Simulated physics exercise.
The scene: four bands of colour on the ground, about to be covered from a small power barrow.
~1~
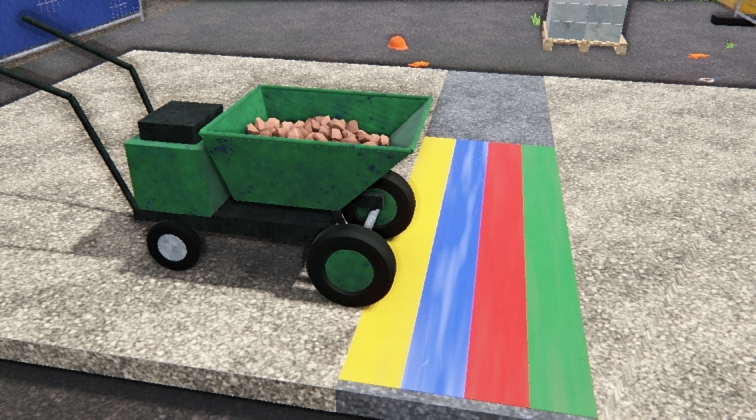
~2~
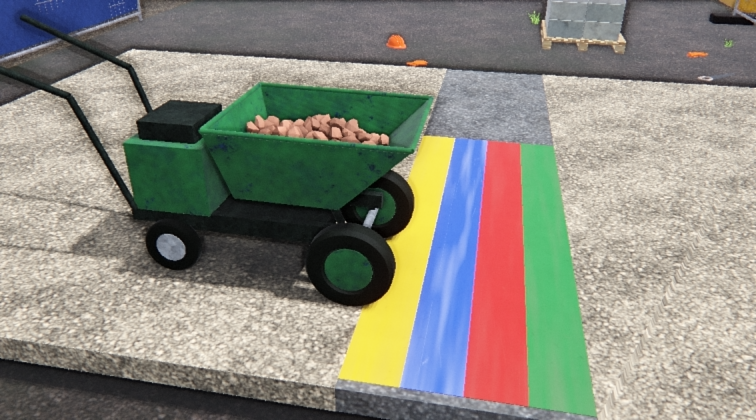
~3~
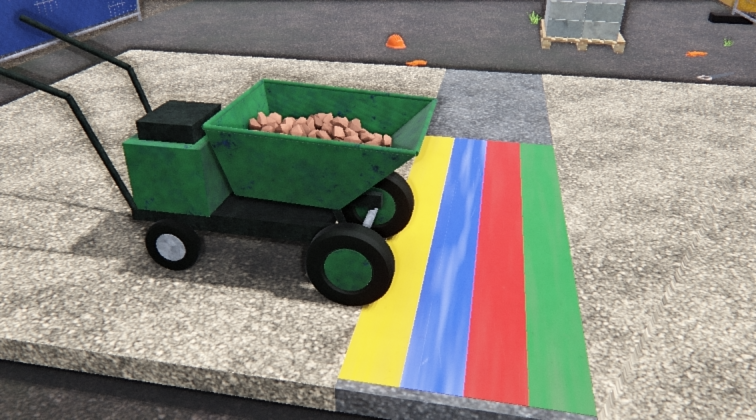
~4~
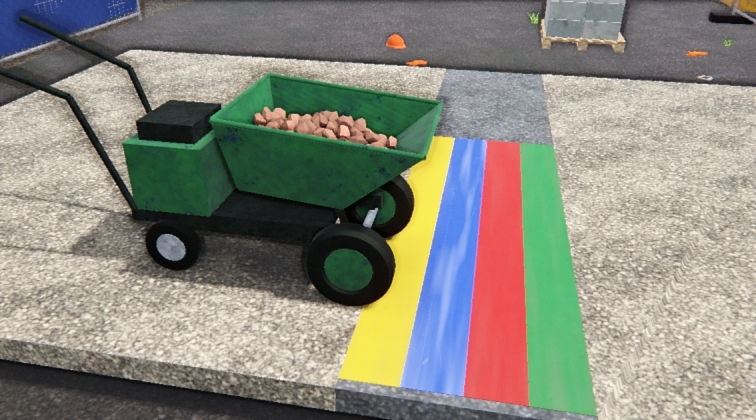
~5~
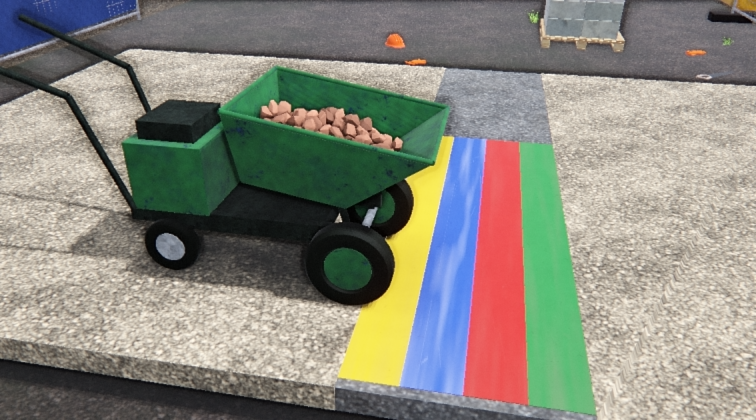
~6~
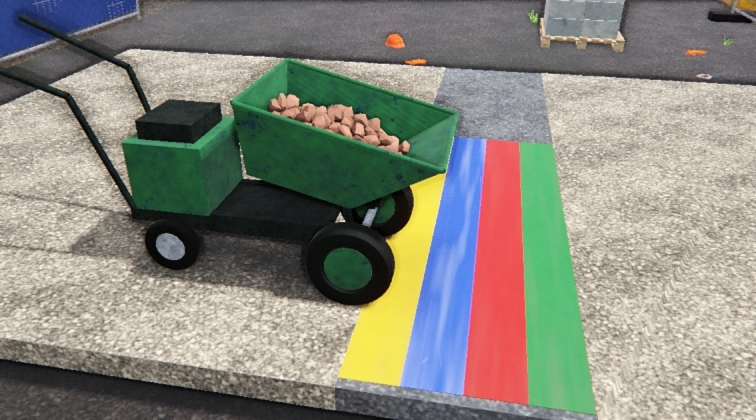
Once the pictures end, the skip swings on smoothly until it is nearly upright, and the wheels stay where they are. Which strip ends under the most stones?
Most covered: The green band.
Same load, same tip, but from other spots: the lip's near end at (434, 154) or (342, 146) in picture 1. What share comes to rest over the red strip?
About 10 and 30 per cent.
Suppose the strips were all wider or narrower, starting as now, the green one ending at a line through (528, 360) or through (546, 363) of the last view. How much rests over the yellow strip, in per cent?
About 0 and 0 per cent.
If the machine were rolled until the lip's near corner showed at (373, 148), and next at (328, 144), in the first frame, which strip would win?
One: That red strip. Two: The blue one.
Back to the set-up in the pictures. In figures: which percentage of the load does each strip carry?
Yellow strip near 0; blue strip near 0; red strip near 20; green strip near 40.
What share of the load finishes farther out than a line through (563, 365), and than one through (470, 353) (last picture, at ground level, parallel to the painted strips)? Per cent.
In turn 30 and 80 in a hundred.
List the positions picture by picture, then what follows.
In the first frame, lip of the skip at (411, 152), level; top of the load at (312, 141), lumps of rubble; yellow strip at (382, 338); blue strip at (439, 346); red strip at (498, 354); green strip at (559, 362).
In the second frame, lip of the skip at (412, 151), level; top of the load at (312, 139).
In the third frame, lip of the skip at (416, 154), tipped barely; top of the load at (298, 131).
In the fourth frame, lip of the skip at (424, 158), tipped a little; top of the load at (304, 128).
In the fifth frame, lip of the skip at (432, 163), tipped a little; top of the load at (304, 136).
In the sixth frame, lip of the skip at (443, 171), tipped a little; top of the load at (303, 118); yellow strip at (381, 336); blue strip at (438, 343); red strip at (497, 351); green strip at (557, 359).
Soon after the last picture, skip tipped steeply; all in the skip.
A little later, skip tipped right over; most in the skip; a small part over the red strip; a small part over the green strip.
Later still, skip tipped right over; about a quarter in the skip; about a quarter over the red strip; about a third over the green strip; about a quarter off the paint.
At rest, skip tipped right over; about a quarter in the skip; none over the yellow strip; a stray few over the blue strip; about a quarter over the red strip; about a third over the green strip; about a quarter off the paint.
